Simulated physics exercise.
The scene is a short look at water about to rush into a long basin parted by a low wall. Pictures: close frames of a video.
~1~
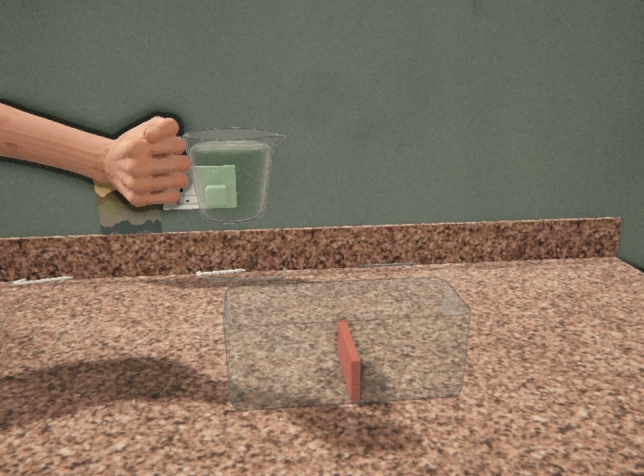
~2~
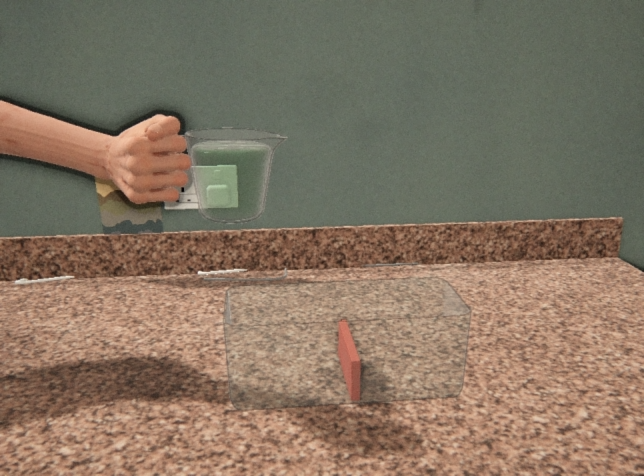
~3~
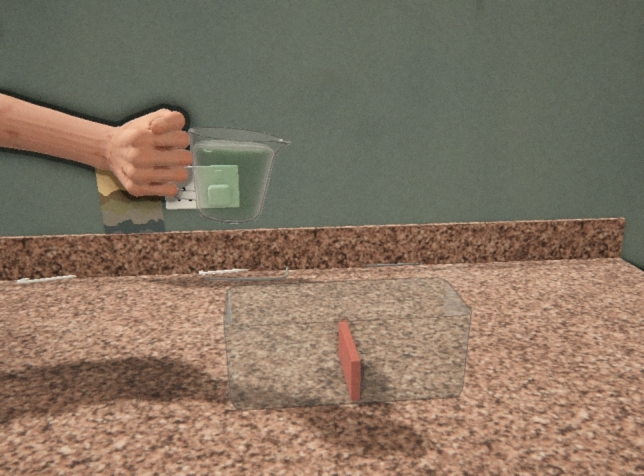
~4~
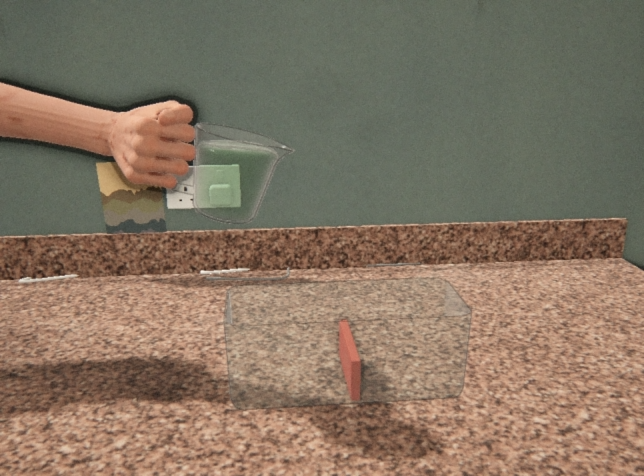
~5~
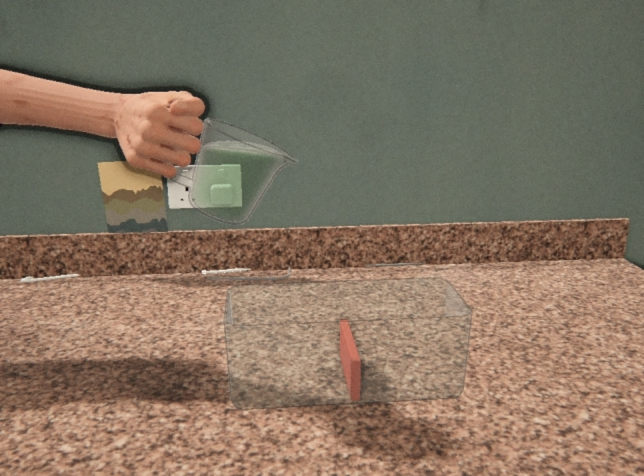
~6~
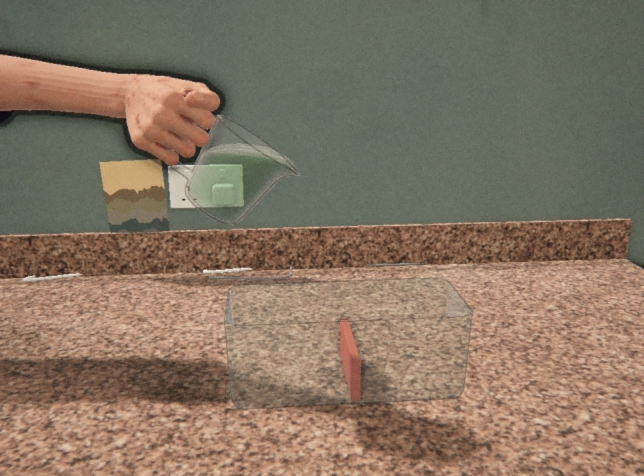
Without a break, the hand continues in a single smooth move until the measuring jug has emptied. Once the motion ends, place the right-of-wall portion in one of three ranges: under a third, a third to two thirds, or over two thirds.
The right side of the wall holds a small share, below one third.
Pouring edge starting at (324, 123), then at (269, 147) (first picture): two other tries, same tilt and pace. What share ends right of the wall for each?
Start one gives close to 85 percent, start two close to 5 percent.
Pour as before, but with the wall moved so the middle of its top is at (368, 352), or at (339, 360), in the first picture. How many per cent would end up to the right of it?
About 10 per cent on the first try, and 40 per cent on the second.
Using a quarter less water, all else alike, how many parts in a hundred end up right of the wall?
5 %.
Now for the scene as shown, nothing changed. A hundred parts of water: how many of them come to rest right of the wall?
It is close to 10 per cent.
A moment on, the measuring jug is tipped right over and 40 per cent is still to pour, 15 is left of the wall and 5 right of it.
Next, the measuring jug is tipped right over and 6 per cent is still to pour, 67 is left of the wall and 11 right of it.
Then the measuring jug is tipped right over and 0 per cent is still to pour, 82 is left of the wall and 11 right of it.
Later the measuring jug is tipped right over and 0 per cent is still to pour, 85 is left of the wall and 12 right of it.
In the end 85 per cent lies left of the wall, 12 right of it and 3 outside.
